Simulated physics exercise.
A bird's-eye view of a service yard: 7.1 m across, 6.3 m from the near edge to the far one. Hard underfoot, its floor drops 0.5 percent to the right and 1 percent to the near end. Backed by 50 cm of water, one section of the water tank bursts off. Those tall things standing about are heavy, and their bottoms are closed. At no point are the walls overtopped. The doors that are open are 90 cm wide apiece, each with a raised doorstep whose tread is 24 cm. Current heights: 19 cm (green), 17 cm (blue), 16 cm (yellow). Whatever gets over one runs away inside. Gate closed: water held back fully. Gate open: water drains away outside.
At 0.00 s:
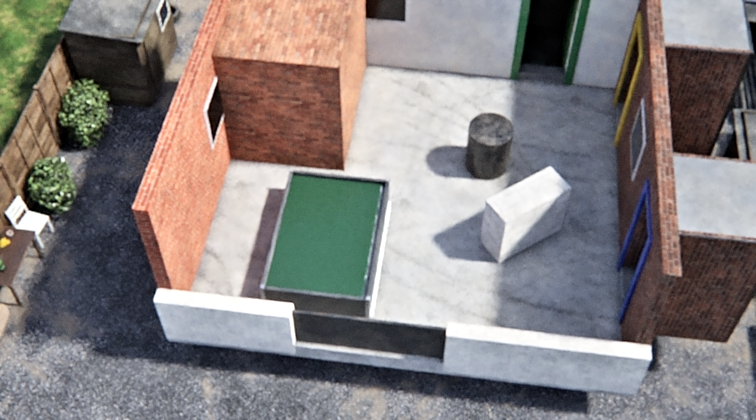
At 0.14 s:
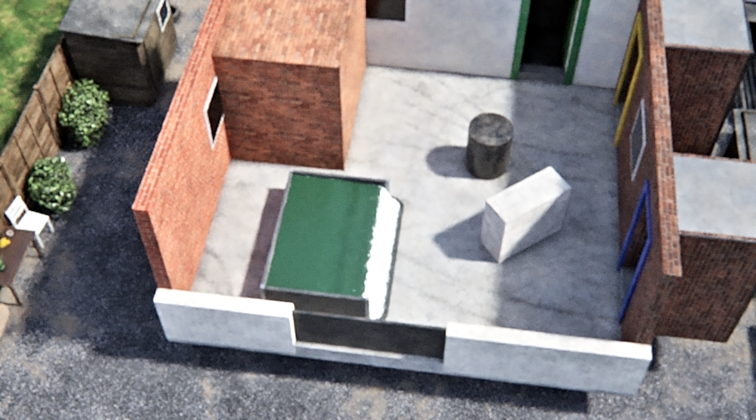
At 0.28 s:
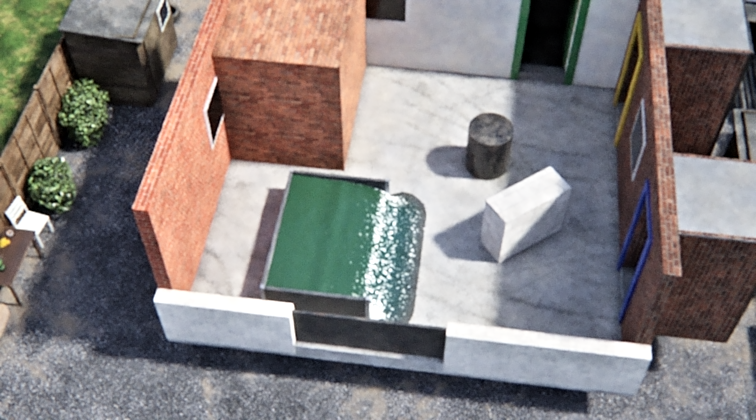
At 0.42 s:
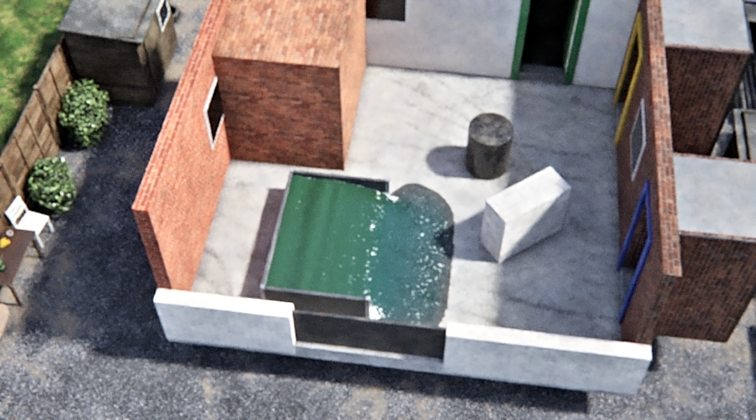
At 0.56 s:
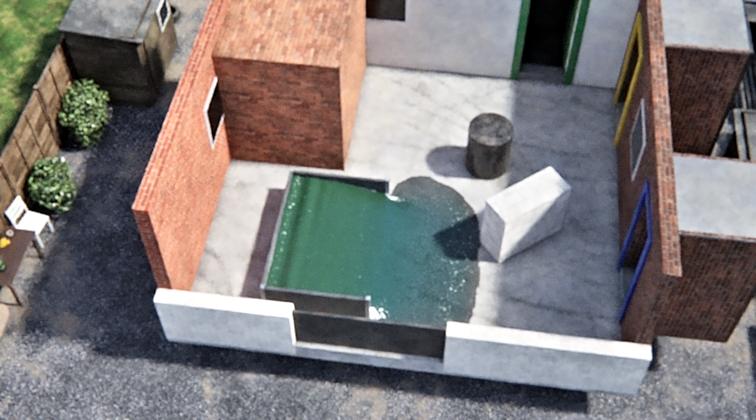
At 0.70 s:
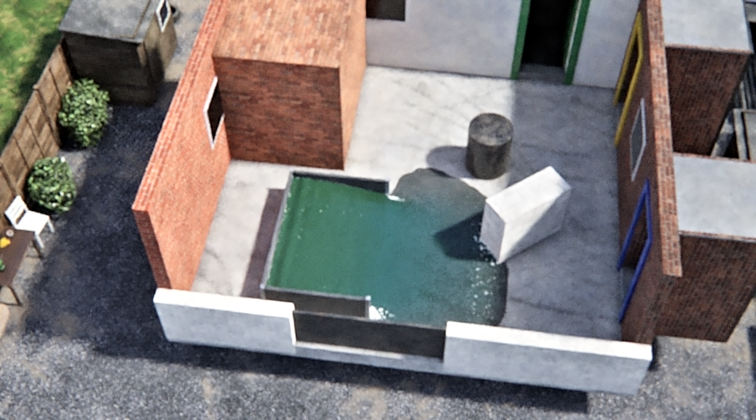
Green water pouring from the open right side of a rectangular tank, spreading across a pale walled yard and reaching a white block.
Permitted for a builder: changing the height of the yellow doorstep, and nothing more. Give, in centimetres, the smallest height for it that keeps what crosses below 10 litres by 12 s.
Close to 12 cm is just enough.
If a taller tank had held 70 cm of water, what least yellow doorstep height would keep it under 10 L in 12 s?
Roughly 18 centimetres would do it.
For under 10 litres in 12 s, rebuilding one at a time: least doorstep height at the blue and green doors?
Close to 19 cm (blue) and close to 12.5 cm (green).
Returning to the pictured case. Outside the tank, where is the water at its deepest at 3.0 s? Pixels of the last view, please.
Around pixel (607, 370).
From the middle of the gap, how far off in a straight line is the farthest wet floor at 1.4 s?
4.2 metres.
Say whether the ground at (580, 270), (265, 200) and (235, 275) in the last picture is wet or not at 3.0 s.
Awash; untouched; untouched.
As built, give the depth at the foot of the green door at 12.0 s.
The depth there is around 3.5 cm.
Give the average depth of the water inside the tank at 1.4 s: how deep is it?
About 24 centimetres.
After 1.4 s water covers 35 % of the floor, deepest (30 cm) near (478, 252); it has not reached the yellow door.
After 3.0 s water covers 55 % of the floor, deepest (36 cm) near (607, 370); 10 cm at the yellow door, 0 litres in over its 16 cm doorstep.
After 12.0 s water covers 95 % of the floor, deepest (10 cm) near (363, 190); 5 cm at the yellow door, 0 litres in over its 16 cm doorstep.
At the yellow door as built, the water arrived by 2.5 s and peaked near 17 cm at 6.2 s.
With a doorstep of 10 cm, 23 litres would have come in within the 12 s; with 13.5 cm, 4 litres. So under 10 litres takes about 12 cm.
